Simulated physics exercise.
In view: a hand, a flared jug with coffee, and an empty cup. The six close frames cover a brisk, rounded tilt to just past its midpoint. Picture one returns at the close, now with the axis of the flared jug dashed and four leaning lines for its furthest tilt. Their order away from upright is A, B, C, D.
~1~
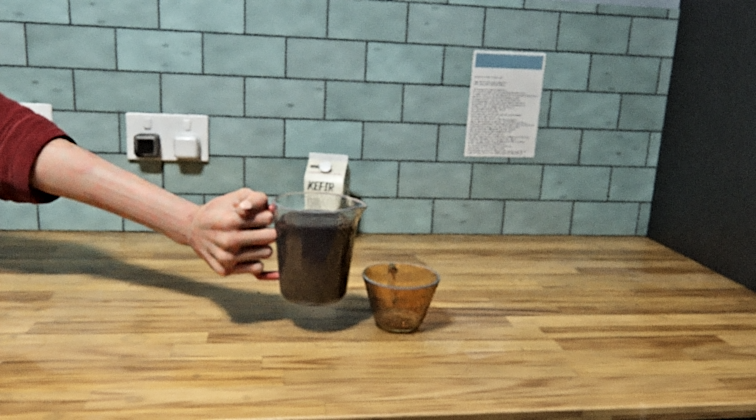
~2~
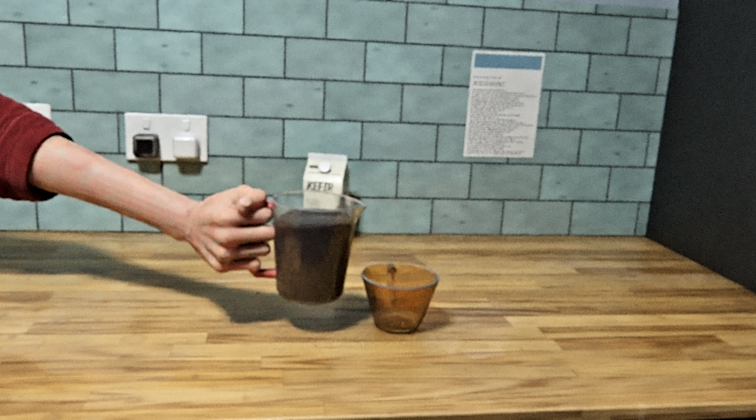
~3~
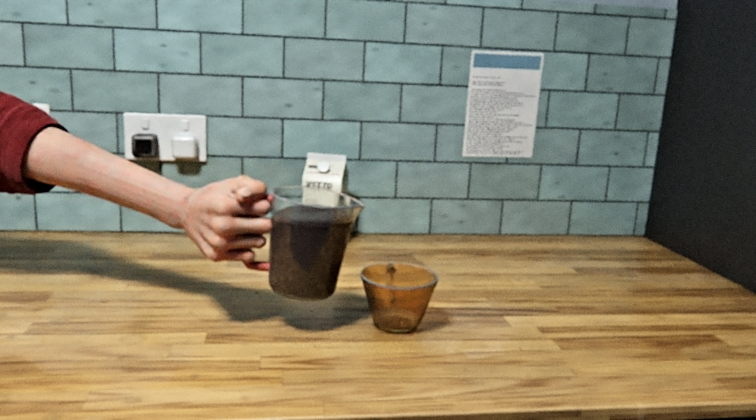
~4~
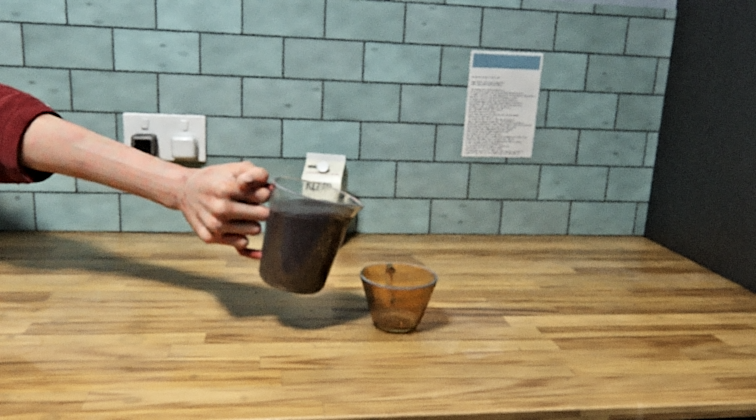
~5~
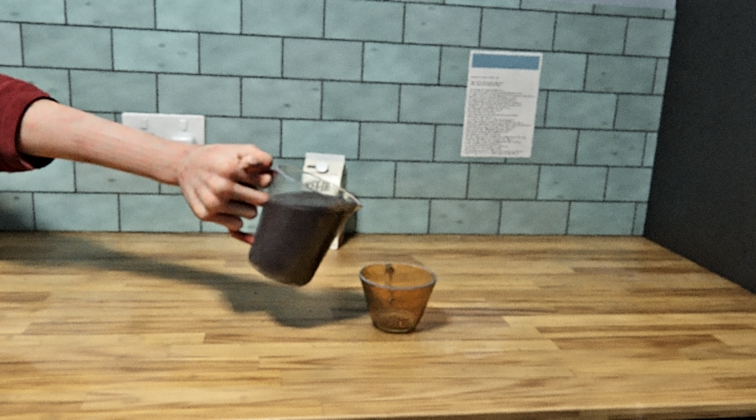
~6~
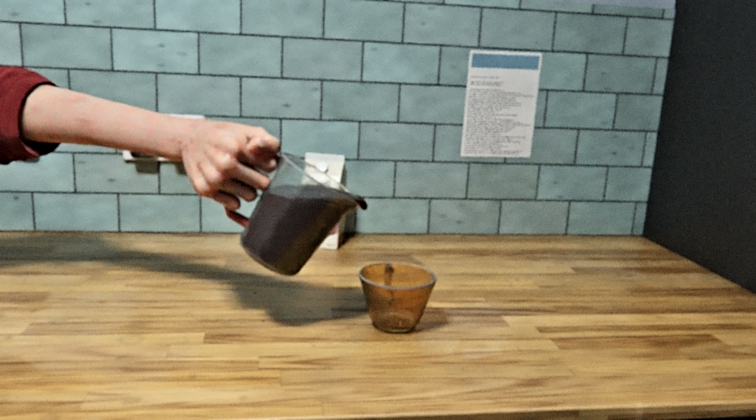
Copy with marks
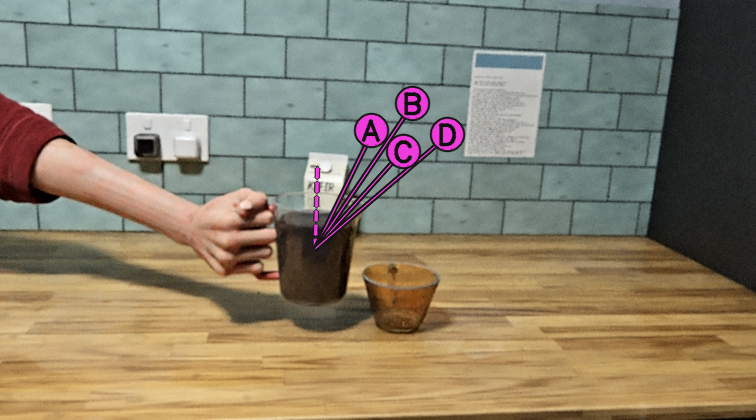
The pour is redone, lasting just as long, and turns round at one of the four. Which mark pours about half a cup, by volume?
Choose D.
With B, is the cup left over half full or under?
Under.
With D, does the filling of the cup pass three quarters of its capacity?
No, it does not.
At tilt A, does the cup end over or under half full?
Under.
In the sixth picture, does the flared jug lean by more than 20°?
Yes, it does.
In magenta, A at (365, 146); B at (403, 117); C at (391, 163); D at (435, 146).
With A, the cup ends with about 2 % of what it can hold.
With B, the cup ends with about 13 % of what it can hold.
With C, the cup ends with about 29 % of what it can hold.
With D, the cup ends with about 46 % of what it can hold.
